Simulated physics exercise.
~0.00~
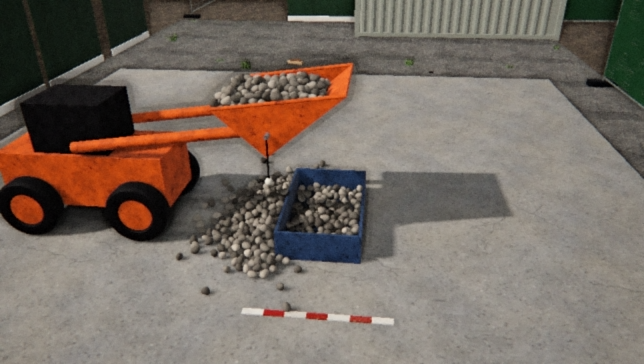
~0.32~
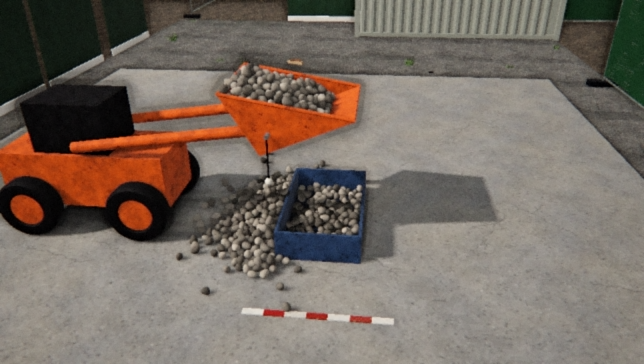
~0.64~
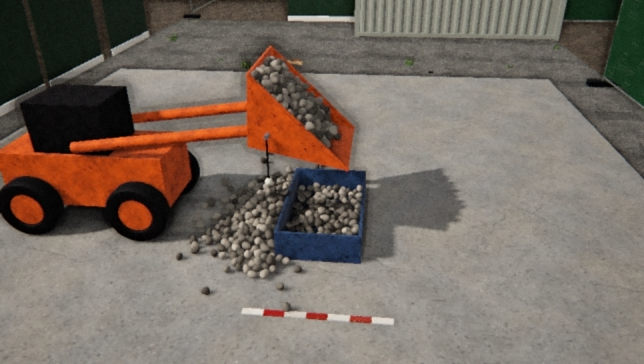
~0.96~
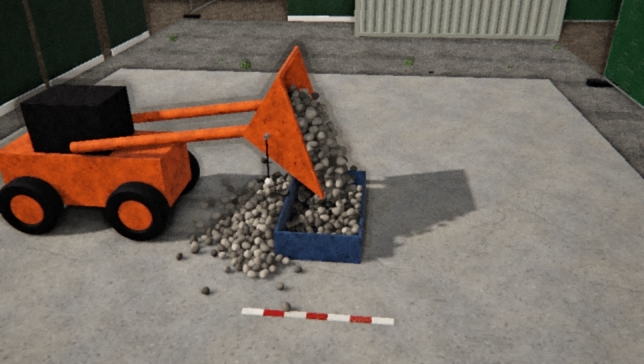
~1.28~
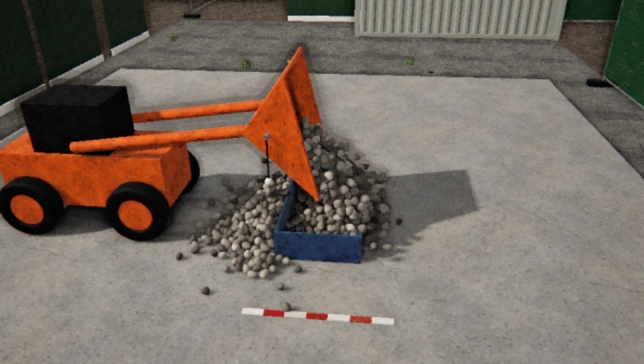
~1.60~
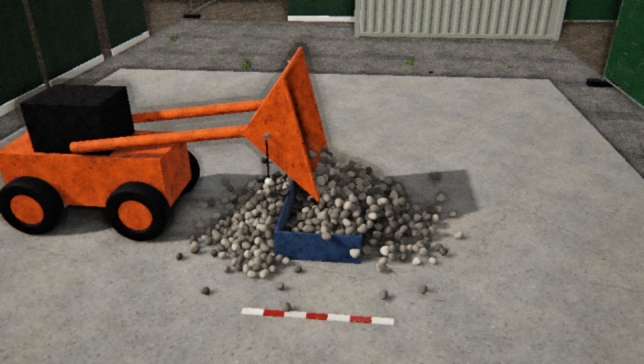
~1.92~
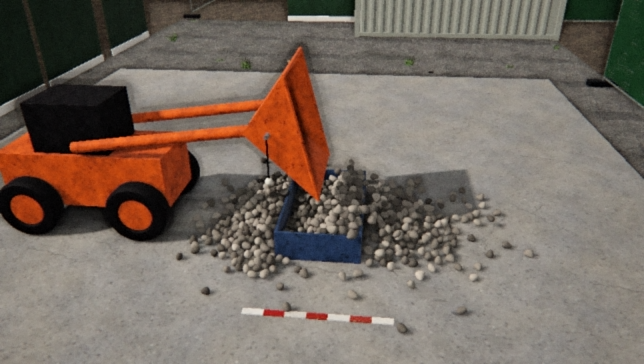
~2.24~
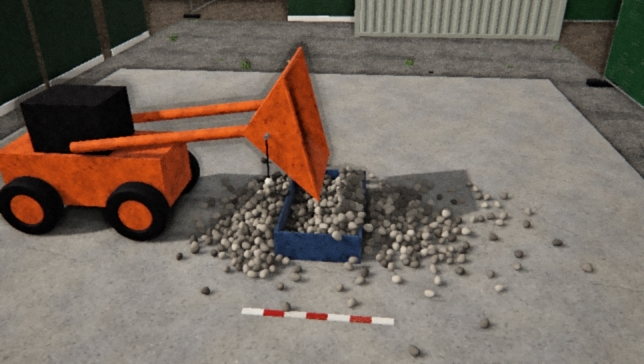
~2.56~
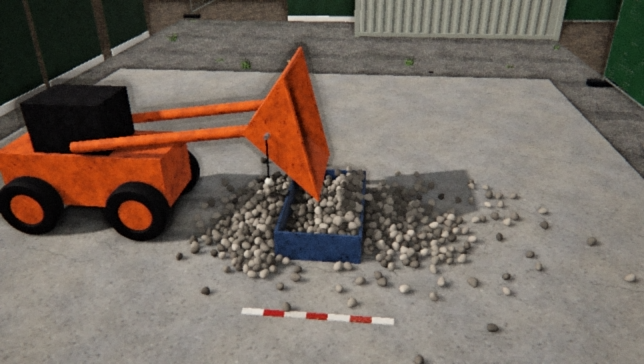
An orange loader tips its bucket of grey stones over a blue bin, filling it and scattering many across the floor.
